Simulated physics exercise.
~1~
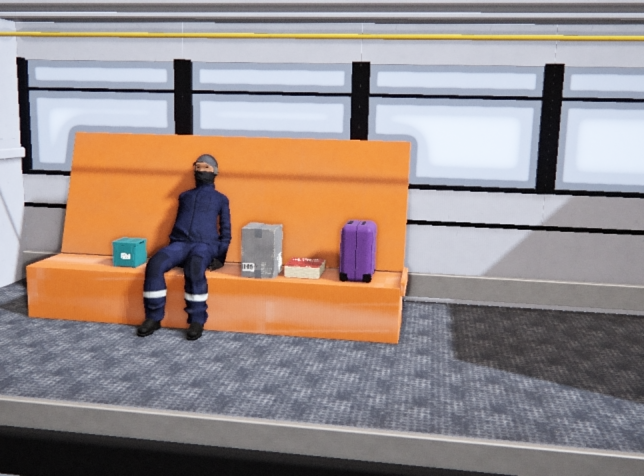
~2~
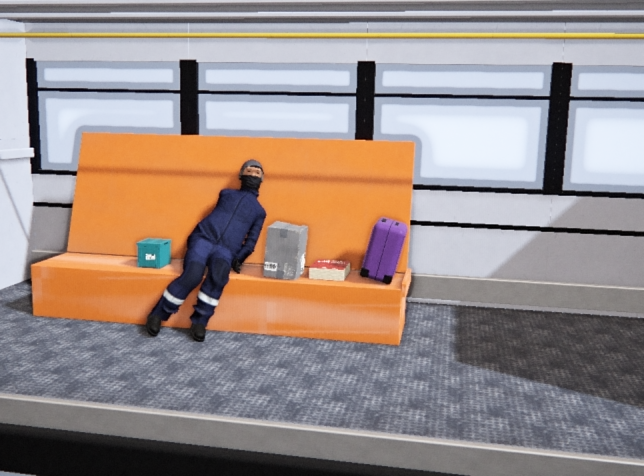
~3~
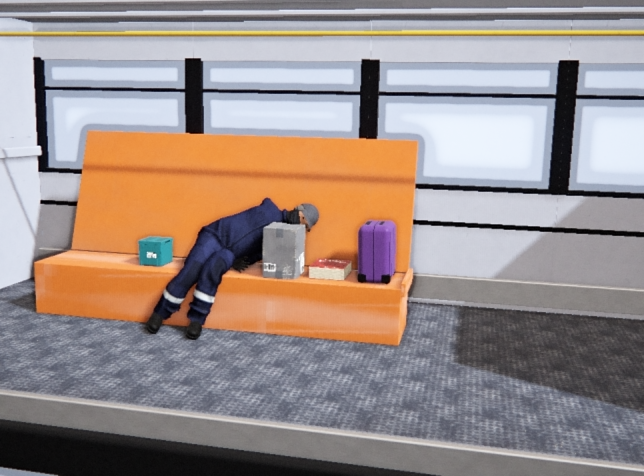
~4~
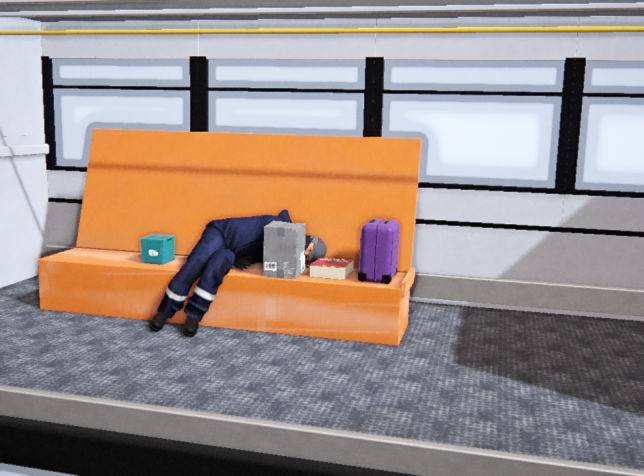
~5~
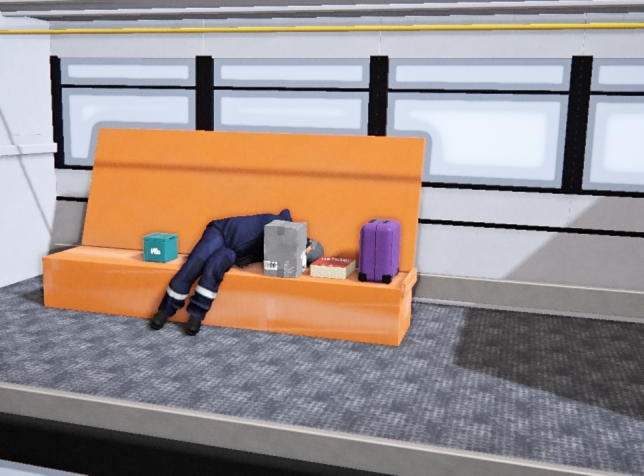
To begin with, a passenger in dark blue overalls, a cap and a face covering sits slumped on an orange bench in a rail car, with a teal box to the left and a grey box, a low red-topped box and a purple suitcase to the right. The passenger and the luggage shift right, and the suitcase tilts. The limp body then topples sideways behind the grey box as the suitcase settles upright. The torso sinks lower, the head drooping beside the red-topped box. Finally, the passenger lies folded over, hips still on the seat, and all the luggage remains on the bench.
